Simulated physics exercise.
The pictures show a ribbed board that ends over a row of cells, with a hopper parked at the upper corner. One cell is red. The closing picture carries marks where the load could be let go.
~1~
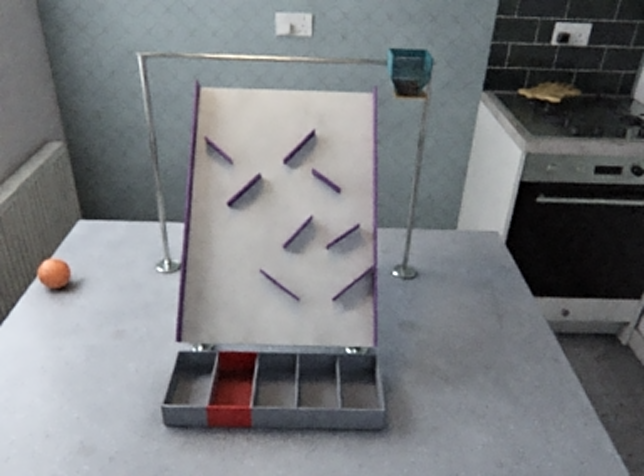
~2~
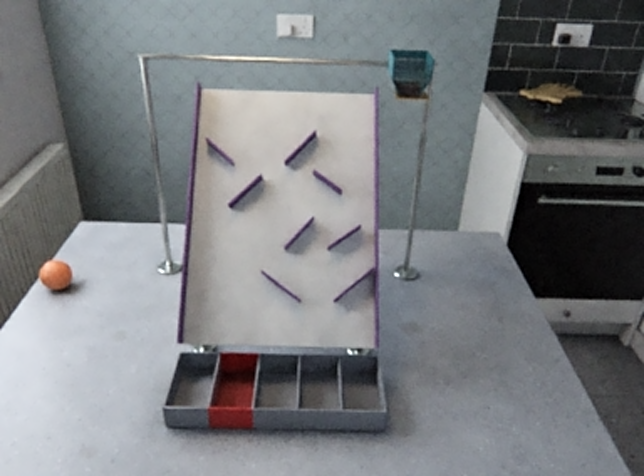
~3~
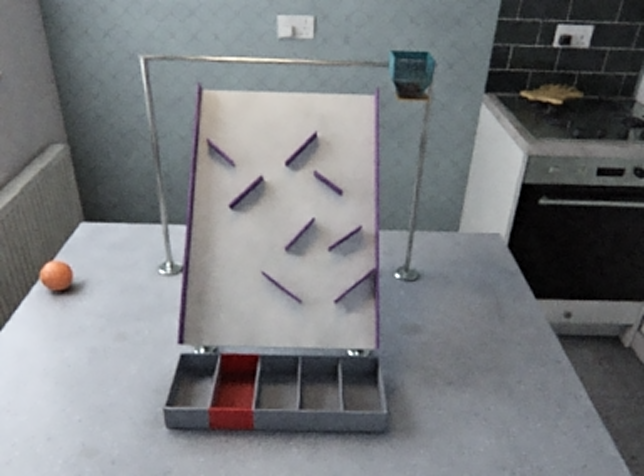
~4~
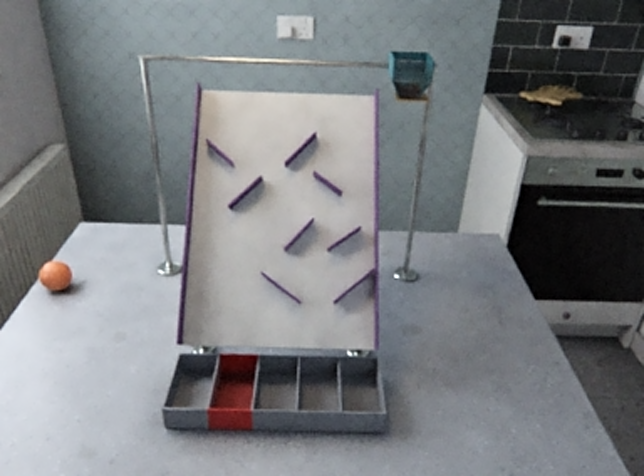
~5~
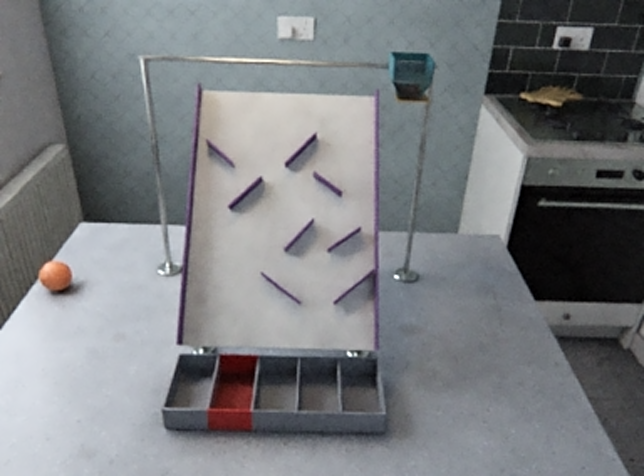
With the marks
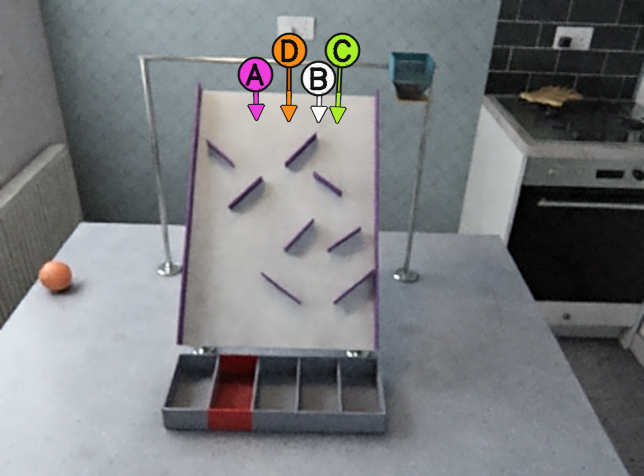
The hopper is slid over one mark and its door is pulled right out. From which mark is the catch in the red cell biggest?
The answer is mark D.
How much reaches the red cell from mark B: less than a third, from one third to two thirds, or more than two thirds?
Less than a third.
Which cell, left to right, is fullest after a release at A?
It is the first one.
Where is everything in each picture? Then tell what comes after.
The first frame shows hopper near (406, 86), chocolate balls, door shut.
The second frame shows ribs (206, 138) to (232, 161), (285, 162) to (316, 130), (228, 205) to (261, 174).
The third frame shows ribs (314, 171) to (343, 192), (285, 248) to (314, 217), (329, 248) to (361, 226).
The fourth frame shows ribs (261, 272) to (300, 302), (334, 302) to (374, 269).
The fifth frame shows red cell near (230, 418), number 2 of 5 from the left.
On the marked copy, mark A meets the board at (256, 114); mark B meets the board at (318, 116); mark C meets the board at (337, 117); mark D meets the board at (288, 115).
With A, only a few in the red cell, the bulk in other cells, close to a quarter outside the box.
With B, a small share in the red cell, close to two thirds in other cells, close to a quarter outside the box.
With C, only a few in the red cell, all but a few in other cells, only a few outside the box.
With D, close to a third in the red cell, close to half in other cells, close to a quarter outside the box.
